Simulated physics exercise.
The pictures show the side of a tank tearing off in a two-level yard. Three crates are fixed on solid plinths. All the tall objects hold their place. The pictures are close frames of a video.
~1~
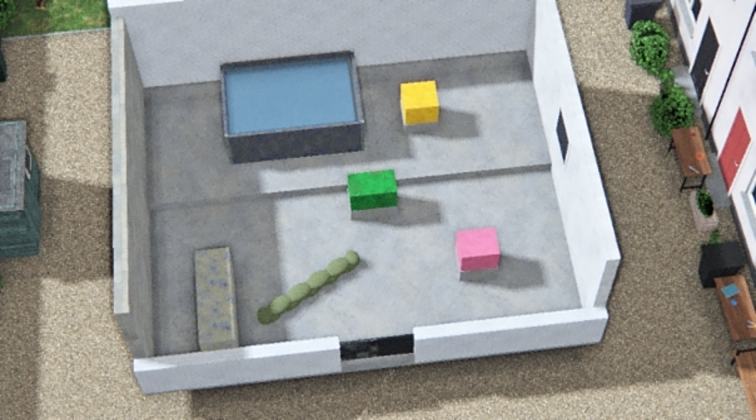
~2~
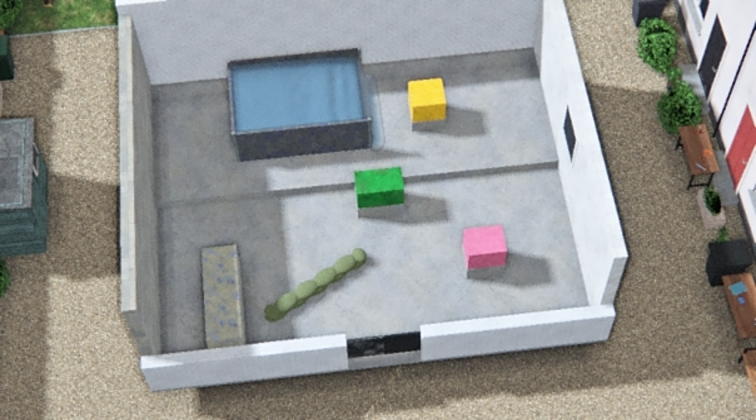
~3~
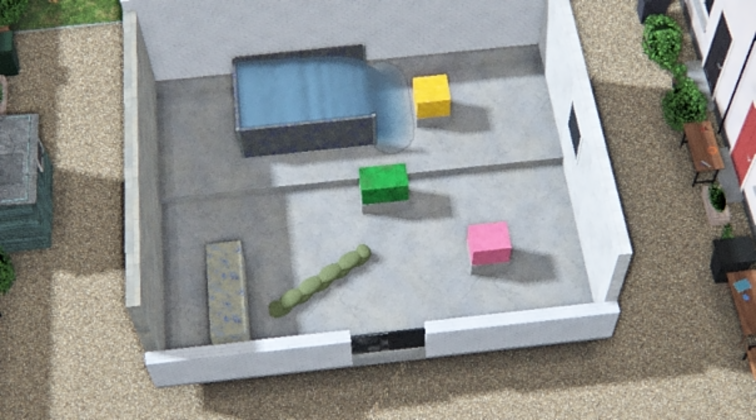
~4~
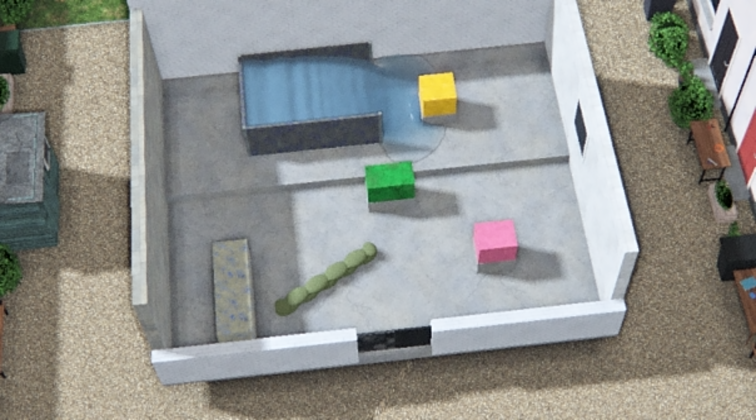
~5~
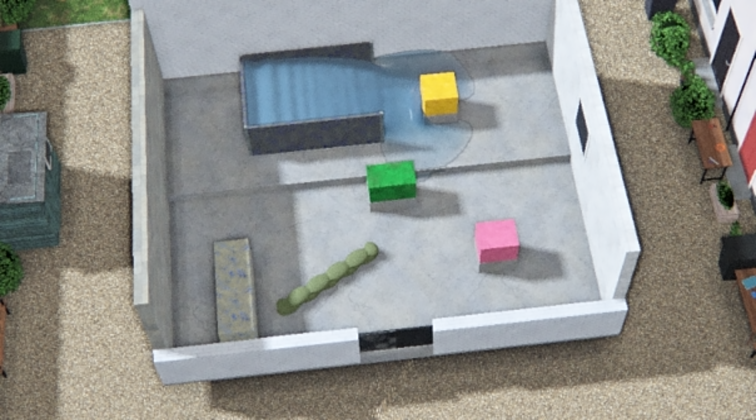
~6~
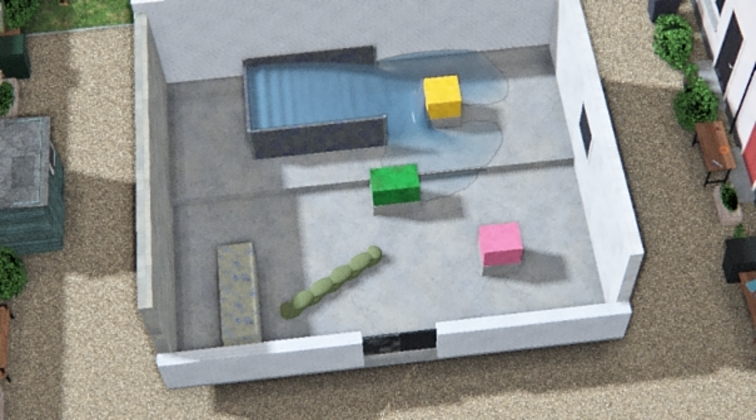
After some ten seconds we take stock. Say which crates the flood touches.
The yellow crate is wetted; the pink crate escapes dry; the green crate escapes dry.
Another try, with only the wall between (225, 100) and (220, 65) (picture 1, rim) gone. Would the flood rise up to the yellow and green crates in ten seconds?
In short: The yellow one keeps dry; the green one is safe.
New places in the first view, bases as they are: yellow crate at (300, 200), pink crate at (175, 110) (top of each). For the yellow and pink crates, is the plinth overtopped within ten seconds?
In short: Yellow crate stays dry; pink crate escapes it.
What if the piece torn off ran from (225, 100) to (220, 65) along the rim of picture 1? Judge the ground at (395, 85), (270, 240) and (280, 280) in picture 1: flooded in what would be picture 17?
In that order: Dry, not flooded, dry.
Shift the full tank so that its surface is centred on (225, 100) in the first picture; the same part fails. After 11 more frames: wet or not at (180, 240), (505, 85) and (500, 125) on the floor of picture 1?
As listed: Not flooded, wet, awash.
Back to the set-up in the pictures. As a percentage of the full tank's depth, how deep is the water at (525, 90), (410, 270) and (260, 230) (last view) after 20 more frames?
In turn 35, 0 and 0 in a hundred.
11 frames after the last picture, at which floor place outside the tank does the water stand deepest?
Around (548, 66).
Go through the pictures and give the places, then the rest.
In the first picture, the water tank at (291, 95) is whole and still.
In the second picture, the front is at (374, 150), out from the gap at (364, 101).
In the third picture, water pours out at (368, 100) and has run to (399, 149).
In the fourth picture, the front is at (424, 155), out from the gap at (374, 99).
In the fifth picture, the front is at (468, 78), out from the gap at (376, 99).
In the sixth picture, the front is at (502, 78), out from the gap at (379, 103).
A moment on, water covers 30 % of the floor; the yellow crate water round its plinth, the pink crate not reached, the green crate water round its plinth.
Next, water covers 40 % of the floor; the yellow crate water round its plinth, the pink crate water round its plinth, the green crate water round its plinth.
Then, water covers 55 % of the floor; the yellow crate water round its plinth, the pink crate water round its plinth, the green crate water round its plinth.
Later, water covers 70 % of the floor; the yellow crate water round its plinth, the pink crate water round its plinth, the green crate water round its plinth.
In the end, water covers 85 % of the floor; the yellow crate was topped, the pink crate stayed above the water, the green crate stayed above the water.
